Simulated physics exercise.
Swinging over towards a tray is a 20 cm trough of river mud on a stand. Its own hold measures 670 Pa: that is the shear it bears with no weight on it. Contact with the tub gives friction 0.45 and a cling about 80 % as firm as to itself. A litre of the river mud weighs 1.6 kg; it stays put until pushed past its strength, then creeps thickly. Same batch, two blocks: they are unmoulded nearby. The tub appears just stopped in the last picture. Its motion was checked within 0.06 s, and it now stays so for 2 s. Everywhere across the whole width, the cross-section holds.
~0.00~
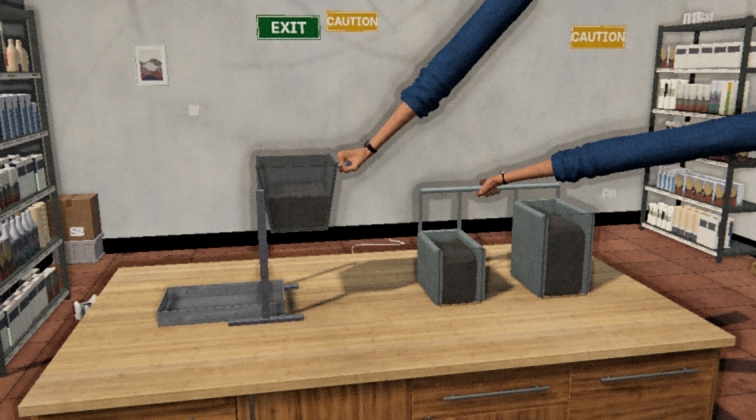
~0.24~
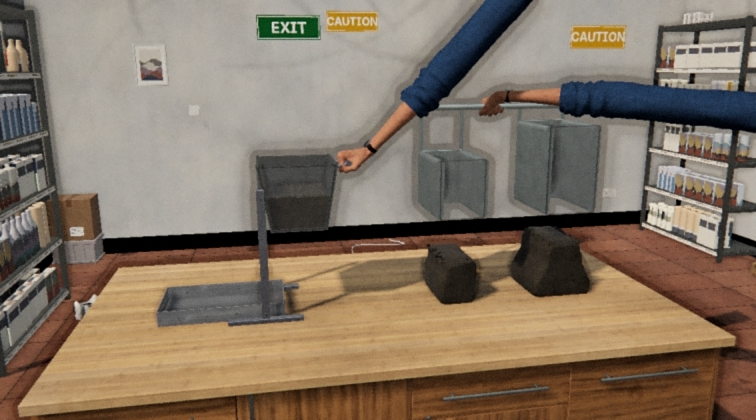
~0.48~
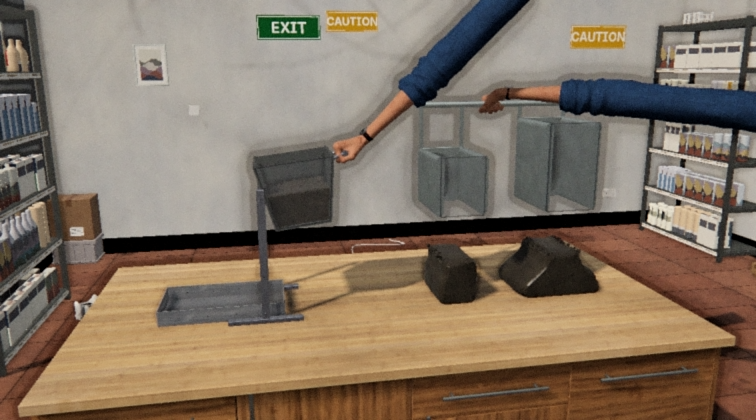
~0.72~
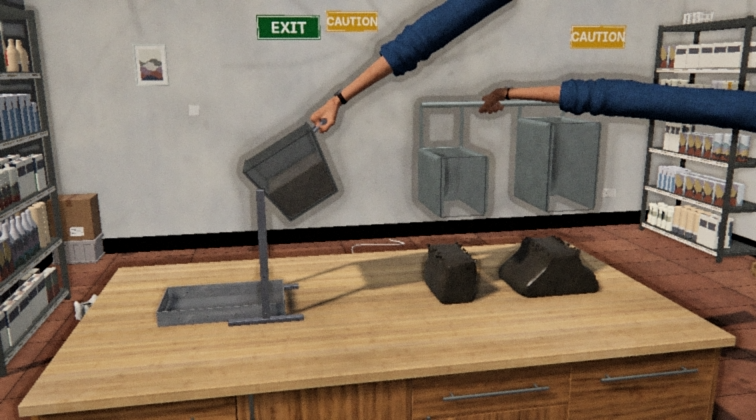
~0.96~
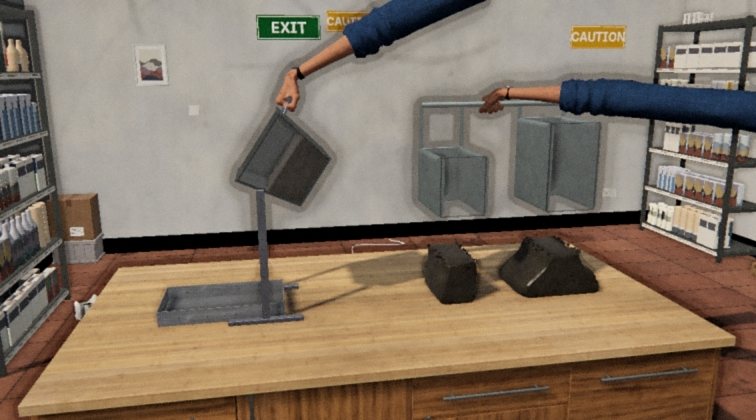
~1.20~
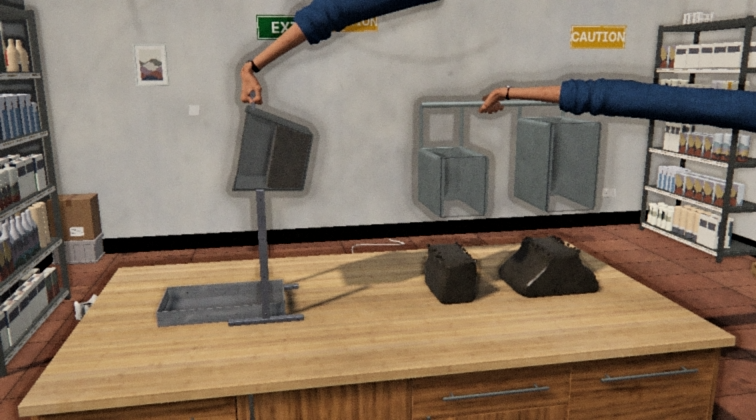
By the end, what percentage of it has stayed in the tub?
Some 100 per cent has stayed in the tub.
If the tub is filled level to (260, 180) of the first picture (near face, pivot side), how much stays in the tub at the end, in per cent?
I'd put it close to 100 in a hundred.
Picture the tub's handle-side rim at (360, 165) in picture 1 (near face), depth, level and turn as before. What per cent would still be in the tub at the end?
It would be near 100 %.
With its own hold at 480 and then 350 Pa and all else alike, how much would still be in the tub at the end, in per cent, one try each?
Roughly 100 % followed by roughly 100 %.
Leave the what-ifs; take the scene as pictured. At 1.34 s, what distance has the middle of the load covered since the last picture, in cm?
Around 0 centimetres.
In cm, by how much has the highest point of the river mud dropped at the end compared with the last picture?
Some 0 cm.
By 1.34 s, the tub is at 78 degrees and holds 100 %.
By 1.51 s, the tub is at 78 degrees and holds 100 %.
By 1.68 s, the tub is at 78 degrees and holds 100 %.
By 1.85 s, the tub is at 78 degrees and holds 100 %.
By 3.20 s, at the end, the tub is at 78 degrees and holds 100 %.
